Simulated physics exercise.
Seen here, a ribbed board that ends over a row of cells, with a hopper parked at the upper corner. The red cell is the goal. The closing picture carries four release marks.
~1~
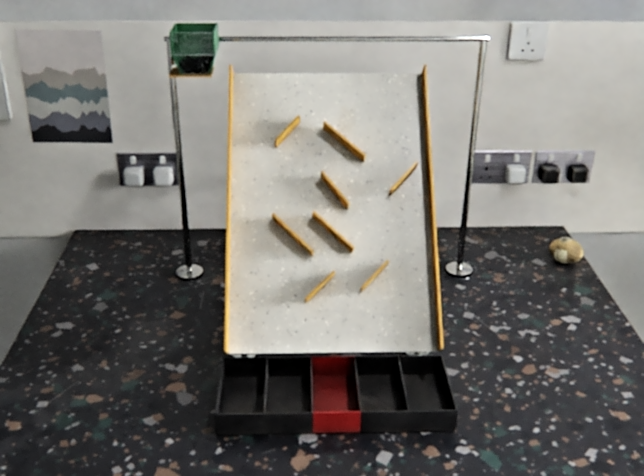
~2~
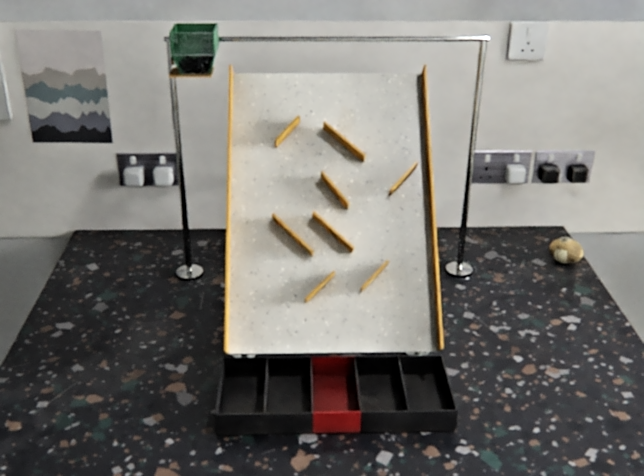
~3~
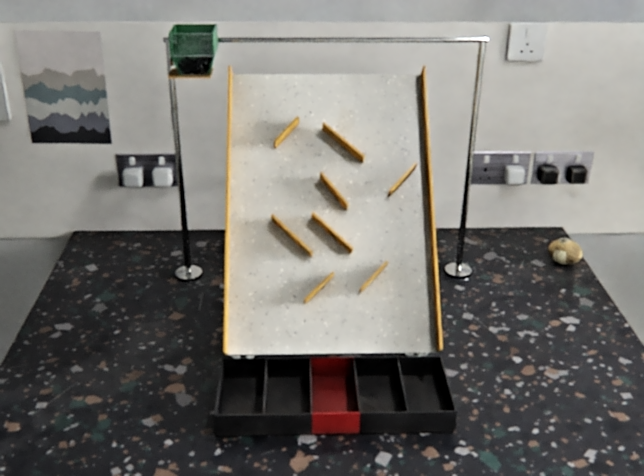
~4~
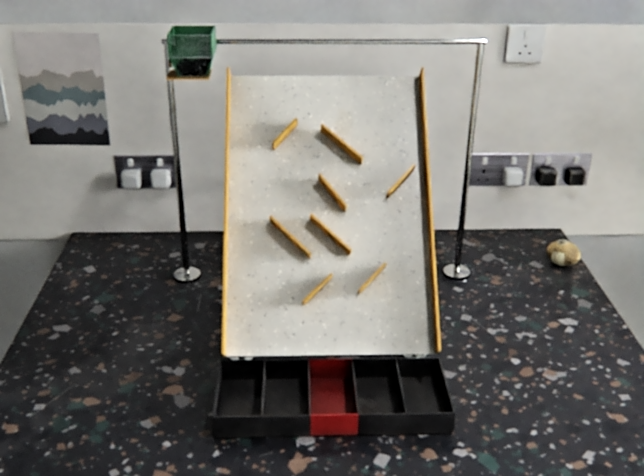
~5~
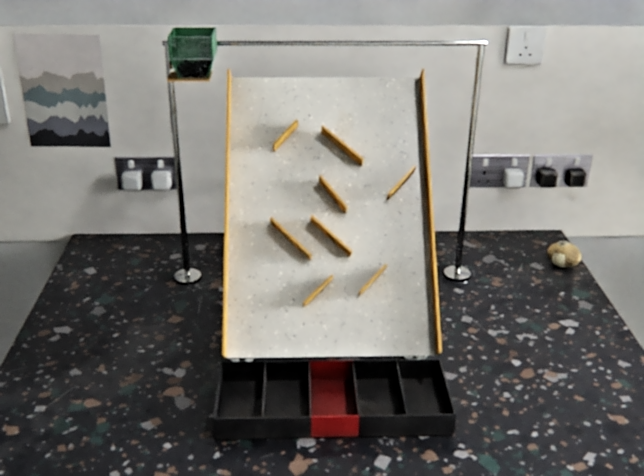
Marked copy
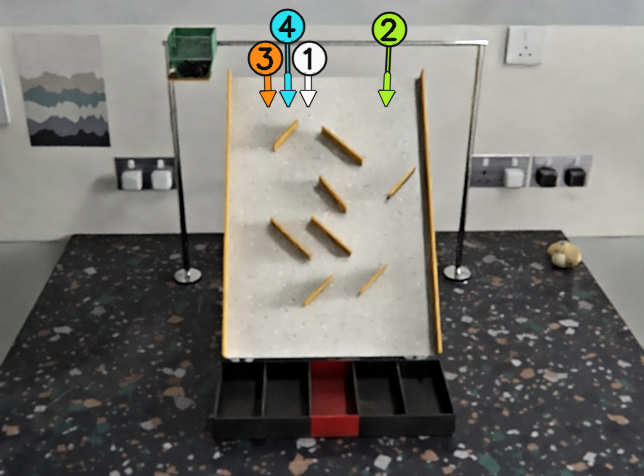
On a dark speckled countertop against a pale wall with sockets and a small wavy print, a tilted board is seen from the front and slightly above. Slanted wooden ribs dot the pale board between wooden side rails, above black cells with a red middle one, while a green hopper sits upper left on a metal frame. Nothing in the scene moves; only the view shifts very slightly.
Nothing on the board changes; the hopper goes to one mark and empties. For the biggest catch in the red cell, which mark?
It is 2.
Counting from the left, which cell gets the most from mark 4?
The first from the left.
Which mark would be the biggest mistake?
Mark 3.
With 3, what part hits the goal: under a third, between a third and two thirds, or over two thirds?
Mark 3 gives under a third.
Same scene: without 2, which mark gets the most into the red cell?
1.
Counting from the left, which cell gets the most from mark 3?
The first.
On the marked copy, mark 1 meets the board at (308, 100); mark 2 meets the board at (386, 100); mark 3 meets the board at (268, 100); mark 4 meets the board at (288, 100).
Choosing 1, about a third in the red cell, about a third in other cells, a small part held on the board, a small part outside the box.
Choosing 2, about half in the red cell, about a third in other cells, a small part outside the box.
Choosing 3, none in the red cell, most in other cells, about a quarter outside the box.
Choosing 4, a small part in the red cell, most in other cells, a small part outside the box.
